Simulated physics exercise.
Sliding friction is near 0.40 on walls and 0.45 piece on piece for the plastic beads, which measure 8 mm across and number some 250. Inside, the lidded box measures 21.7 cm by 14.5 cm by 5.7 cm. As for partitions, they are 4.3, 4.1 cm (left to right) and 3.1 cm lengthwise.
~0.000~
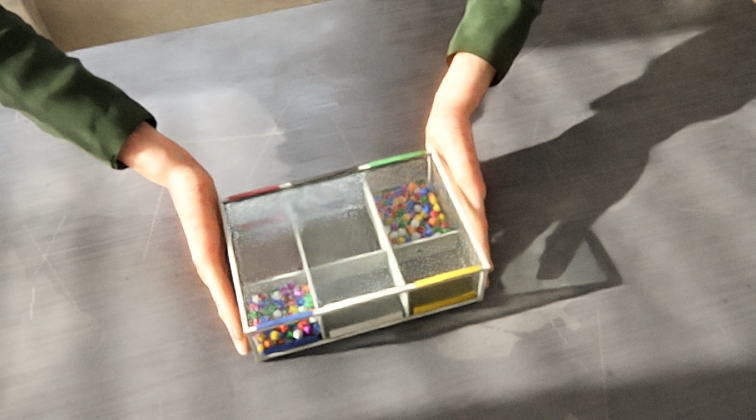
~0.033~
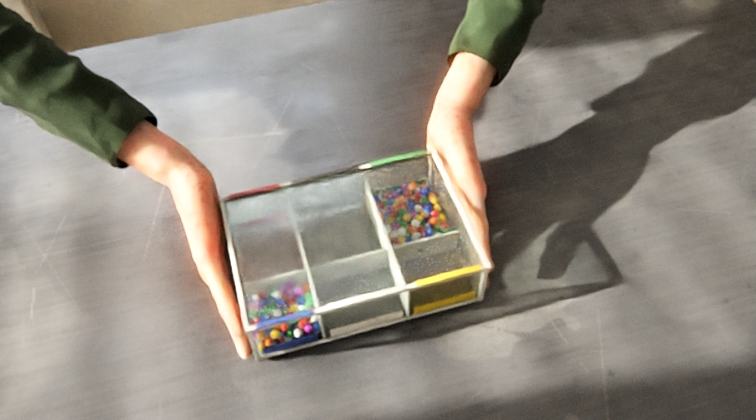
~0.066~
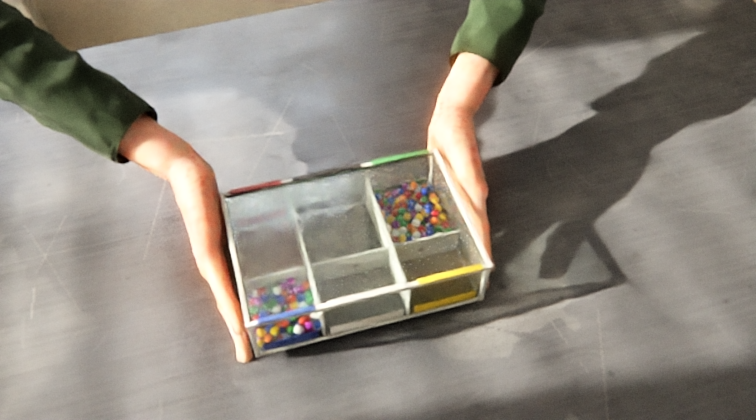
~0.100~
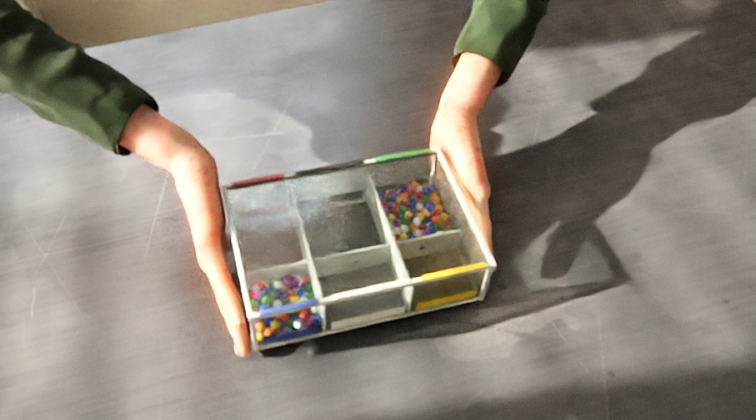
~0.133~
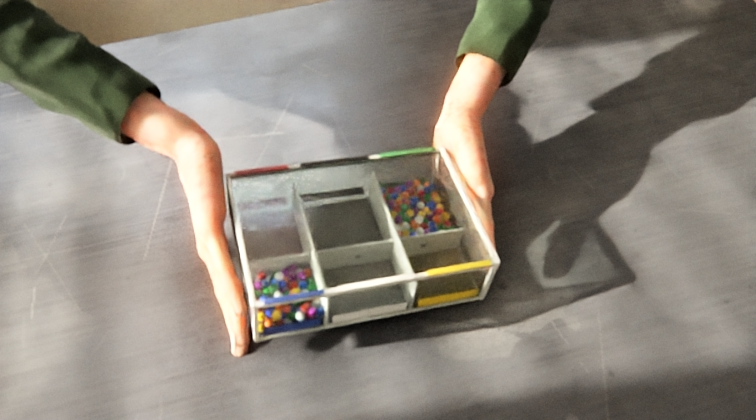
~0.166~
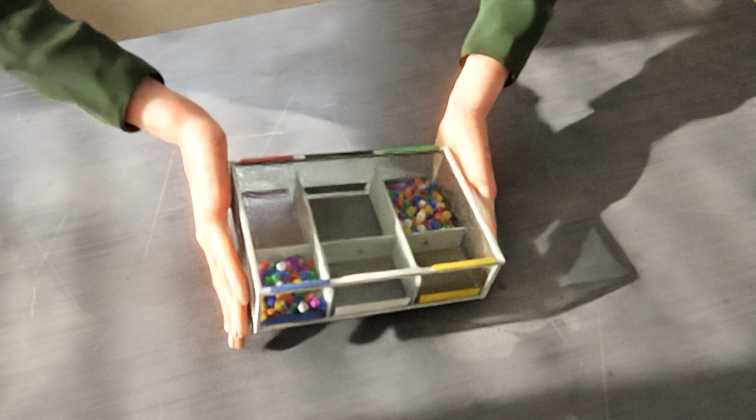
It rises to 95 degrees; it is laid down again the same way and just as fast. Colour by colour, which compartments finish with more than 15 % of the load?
Red: No, blue: Yes, green: Yes, yellow: No, white: No, black: No.
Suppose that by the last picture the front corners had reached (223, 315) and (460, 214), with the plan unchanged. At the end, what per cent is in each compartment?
Result - red: 20 %; blue: 25 %; green: 45 %; yellow: 0 %; white: 0 %; black: 10 %.
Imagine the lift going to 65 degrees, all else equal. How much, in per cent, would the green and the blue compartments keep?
In per cent, green 60 and blue 35.
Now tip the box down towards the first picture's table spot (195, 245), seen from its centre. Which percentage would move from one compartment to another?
Roughly 30 % of the pieces.
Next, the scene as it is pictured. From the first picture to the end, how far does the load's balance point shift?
Measured shift: Some 3.0 cm.
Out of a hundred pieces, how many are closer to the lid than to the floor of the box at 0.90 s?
40 per cent, give or take.
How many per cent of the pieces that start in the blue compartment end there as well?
60 %.
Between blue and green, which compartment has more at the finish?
Go with green, that one ends with more.
Then, at 0.90 s, tilt 95 degrees; blue 35 %, green 60 %, white 5 %.
Then, at 1.39 s, tilt 42 degrees; blue 25 %, green 60 %, yellow 5 %, white 5 %, black 5 %.
Then, at 1.94 s, tilt 0 degrees; blue 25 %, green 60 %, yellow 5 %, white 5 %, black 5 %.
In the end, at 2.6 s, red 0 %, blue 25 %, green 60 %, yellow 5 %, white 5 %, black 5 %.
